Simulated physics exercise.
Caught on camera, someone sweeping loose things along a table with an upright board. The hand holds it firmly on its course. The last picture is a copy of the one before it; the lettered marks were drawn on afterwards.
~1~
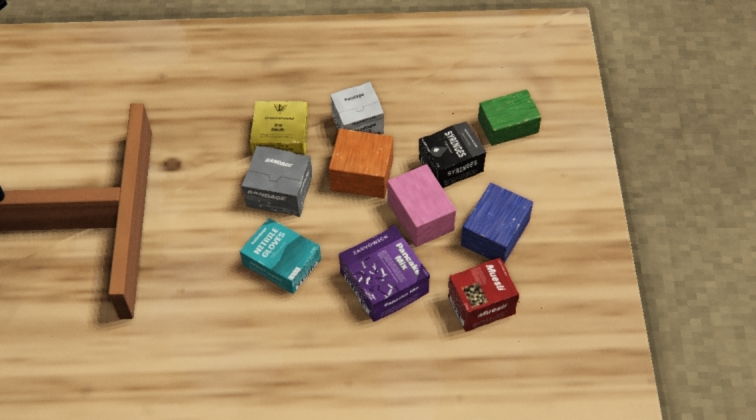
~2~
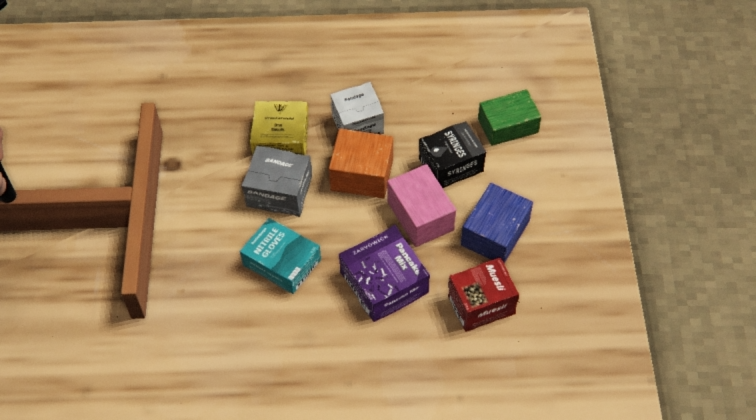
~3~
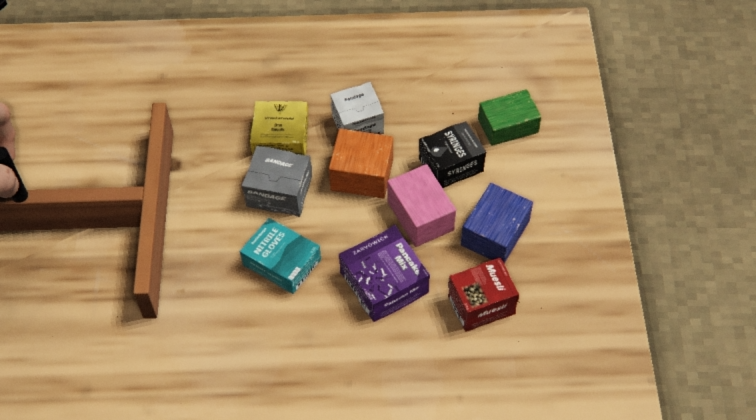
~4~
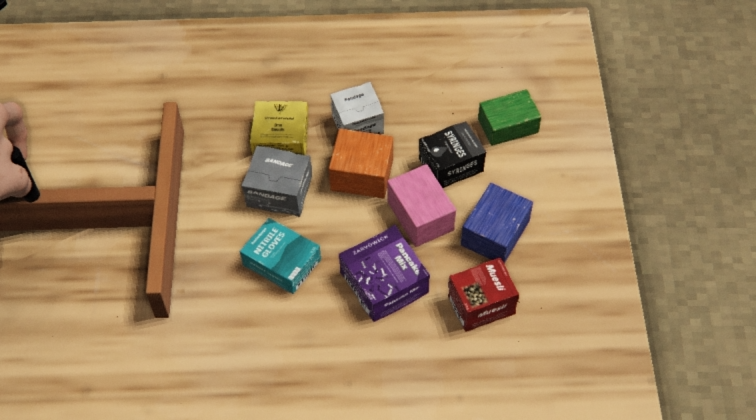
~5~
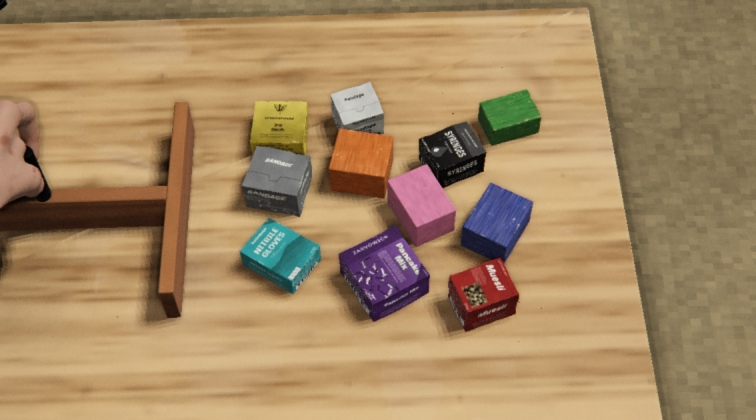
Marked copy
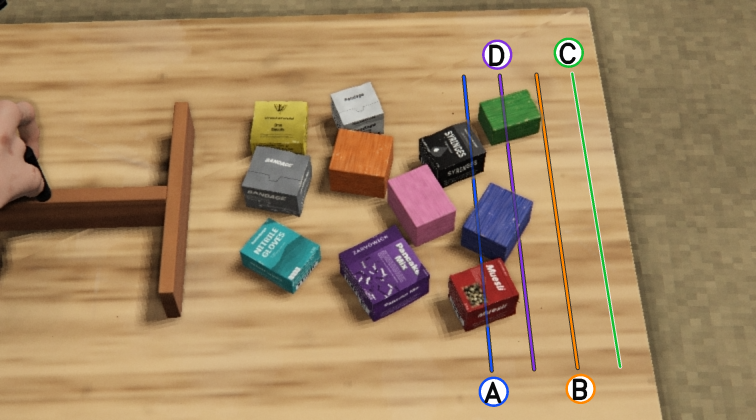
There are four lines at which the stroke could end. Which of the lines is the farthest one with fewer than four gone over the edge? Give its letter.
Up to line D.
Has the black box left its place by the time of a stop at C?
Yes.
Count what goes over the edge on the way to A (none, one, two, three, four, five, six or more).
In all, none.
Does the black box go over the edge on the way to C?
Yes.
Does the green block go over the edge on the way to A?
No.
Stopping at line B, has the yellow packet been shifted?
Yes.
On the marked copy, A at (477, 211); B at (555, 209); C at (594, 208); D at (515, 210).
Following D. Soon after the start, board (296, 188); white box (382, 112); yellow packet (333, 128).
Later, board (420, 184); black box (564, 156); blue block (561, 227).
In the end, board (513, 181); black box over the edge; blue block over the edge; three fallen.
As for the rest, A is within the limit but short; B drops six; C drops nine.
